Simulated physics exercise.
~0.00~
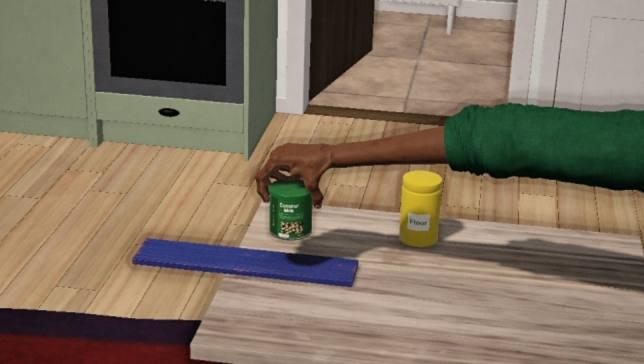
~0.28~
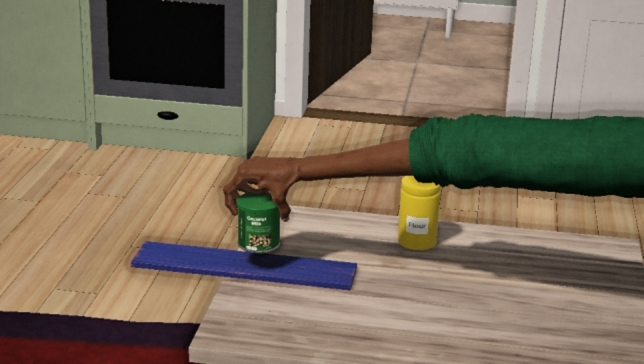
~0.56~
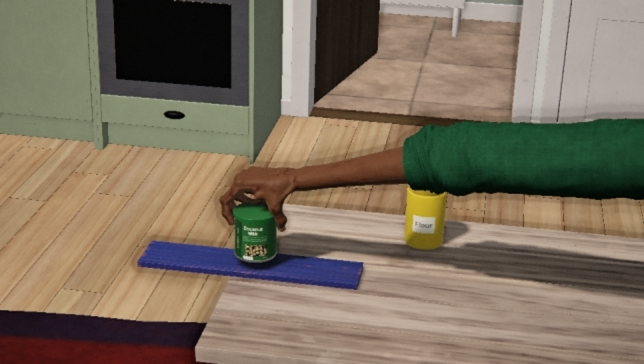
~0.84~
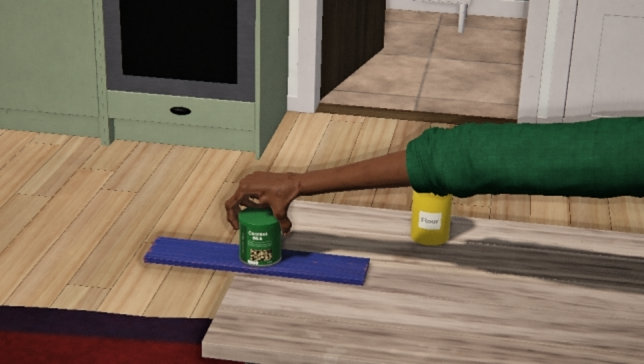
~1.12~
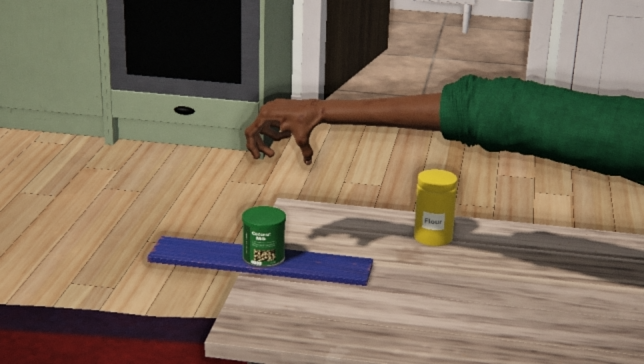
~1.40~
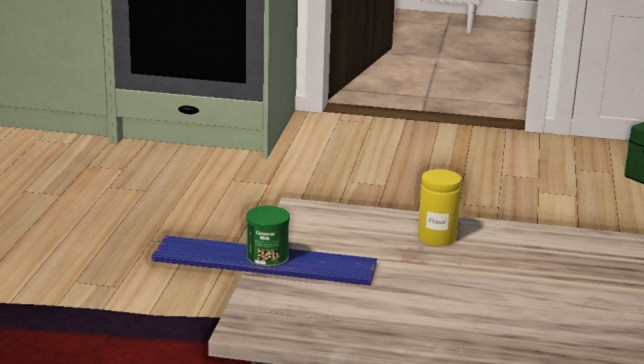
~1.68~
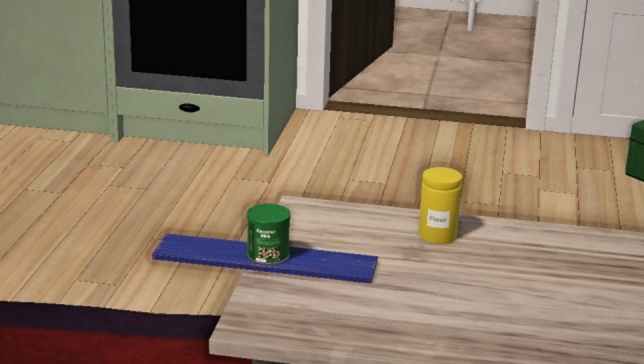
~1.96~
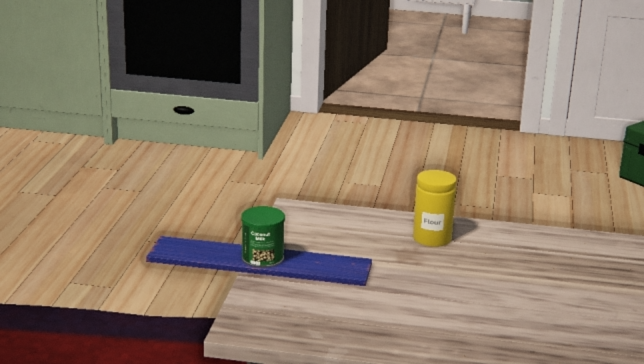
A hand sets a green tin on an overhanging blue plank, withdraws, and the plank holds.
